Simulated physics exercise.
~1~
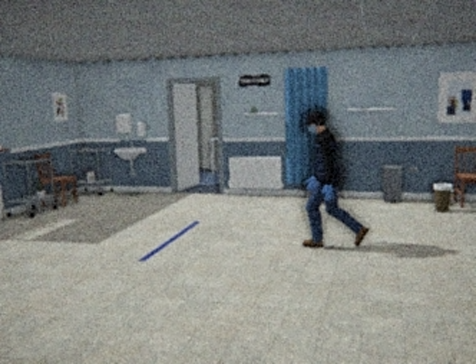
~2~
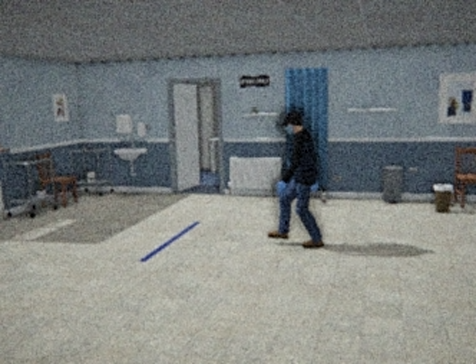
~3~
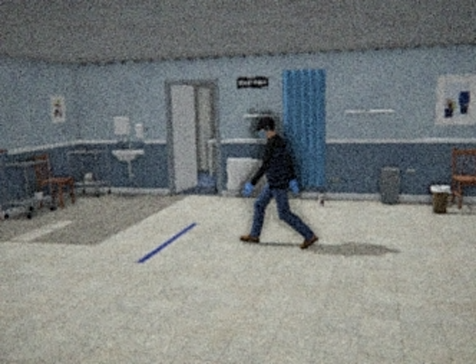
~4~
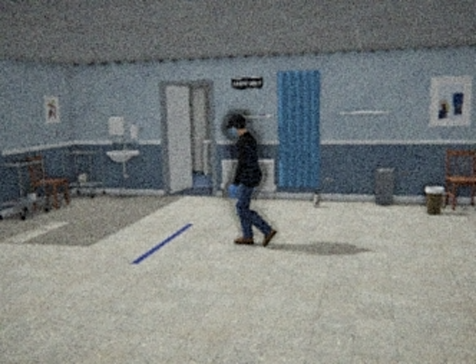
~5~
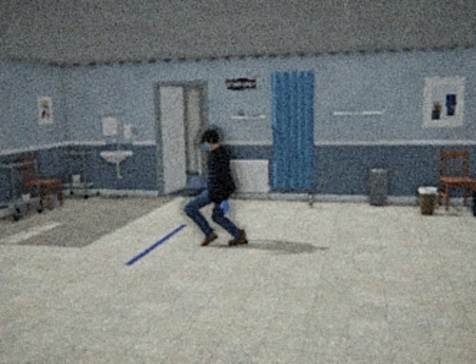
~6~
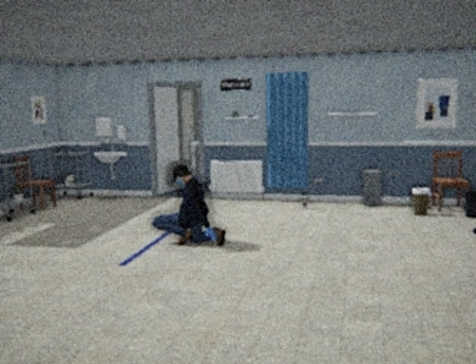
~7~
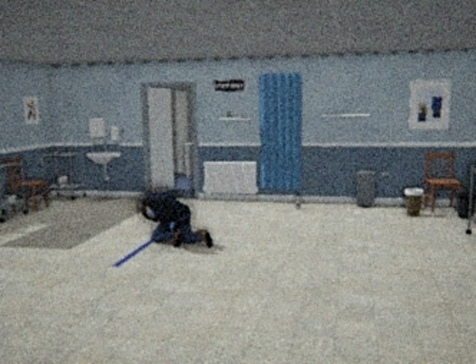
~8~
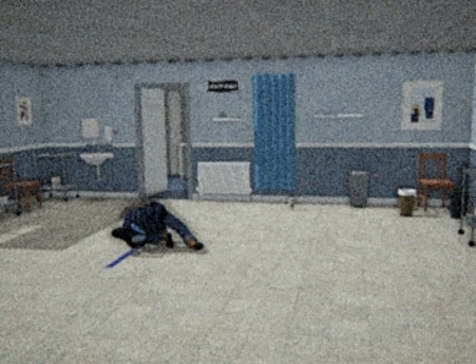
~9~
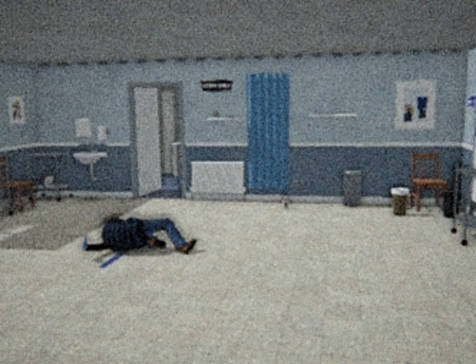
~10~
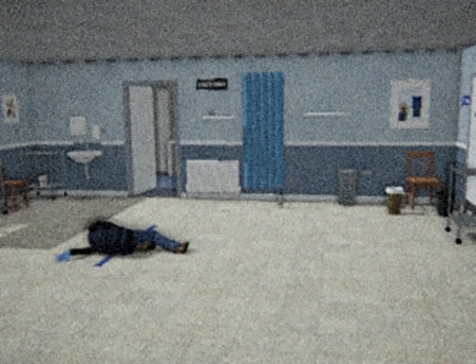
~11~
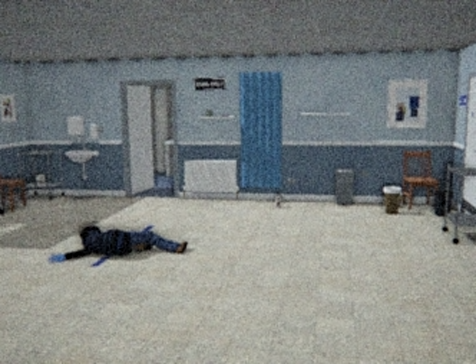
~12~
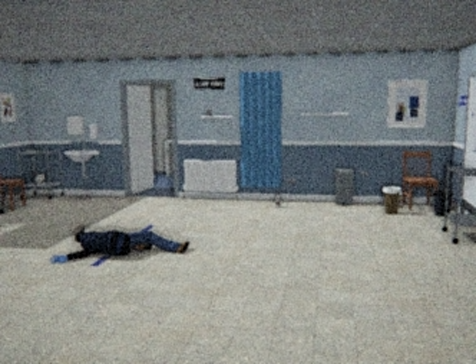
The video shows a person in dark clothing walking left across a clinic-like room toward a strip of blue tape, then sinking to the knees and toppling forward. The person ends lying motionless on the floor, head and chest beyond the tape and hips short of it.
